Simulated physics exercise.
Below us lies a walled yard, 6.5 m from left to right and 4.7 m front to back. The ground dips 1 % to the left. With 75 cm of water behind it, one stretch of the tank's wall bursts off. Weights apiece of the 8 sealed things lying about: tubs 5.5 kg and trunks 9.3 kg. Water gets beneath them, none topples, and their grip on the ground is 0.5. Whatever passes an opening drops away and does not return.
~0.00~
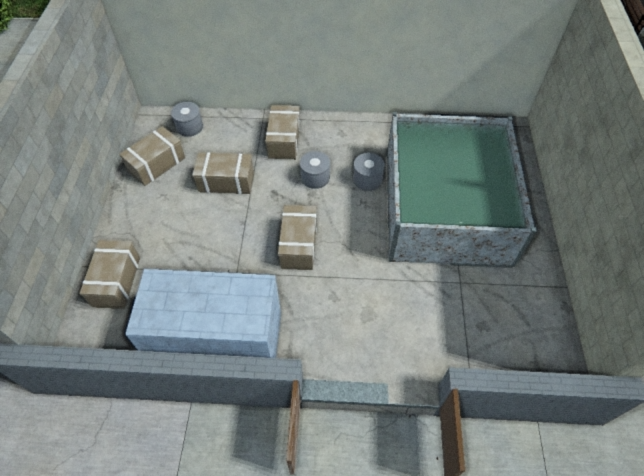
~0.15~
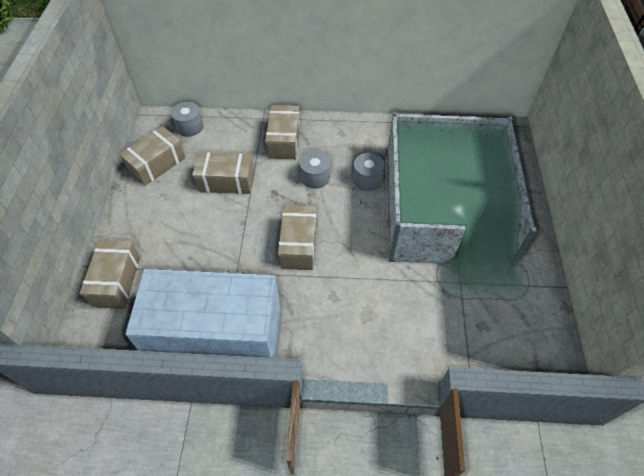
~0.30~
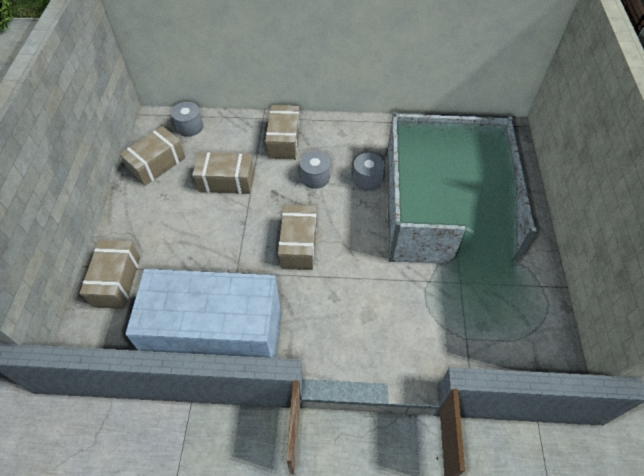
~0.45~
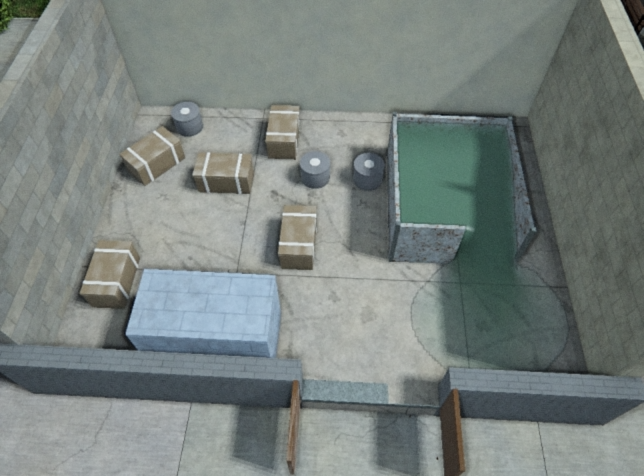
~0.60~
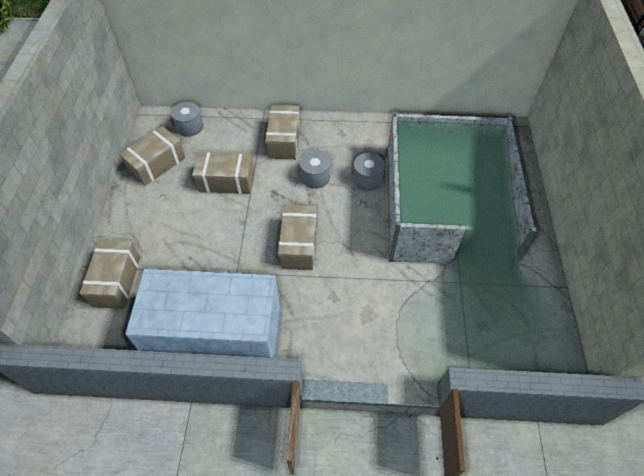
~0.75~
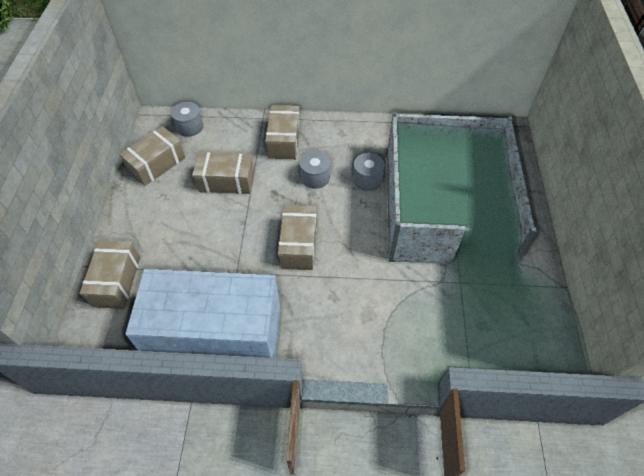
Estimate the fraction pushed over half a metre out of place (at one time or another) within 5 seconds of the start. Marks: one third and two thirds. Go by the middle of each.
It is less than a third.
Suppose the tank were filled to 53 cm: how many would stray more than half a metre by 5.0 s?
Then 1.
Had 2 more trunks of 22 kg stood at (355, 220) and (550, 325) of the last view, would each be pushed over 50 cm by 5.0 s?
In that order: Less, over.
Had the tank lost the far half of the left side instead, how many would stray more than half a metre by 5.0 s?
Then 8.
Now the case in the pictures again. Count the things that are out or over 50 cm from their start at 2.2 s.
I count 0.
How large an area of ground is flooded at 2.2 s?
Roughly 9.5 m2.
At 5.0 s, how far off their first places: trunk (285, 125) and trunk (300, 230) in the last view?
In that order: 10 cm, 150 cm.
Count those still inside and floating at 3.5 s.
I count 0.
After 1.1 s 0 of 8 are over 50 cm from their spots; 0 afloat.
After 2.2 s 0 of 8 are over 50 cm from their spots; 0 afloat.
After 3.5 s 1 of 8 are over 50 cm from their spots; 0 afloat.
After 5.0 s 2 of 8 are over 50 cm from their spots, and 2 have been at some point; 1 afloat.
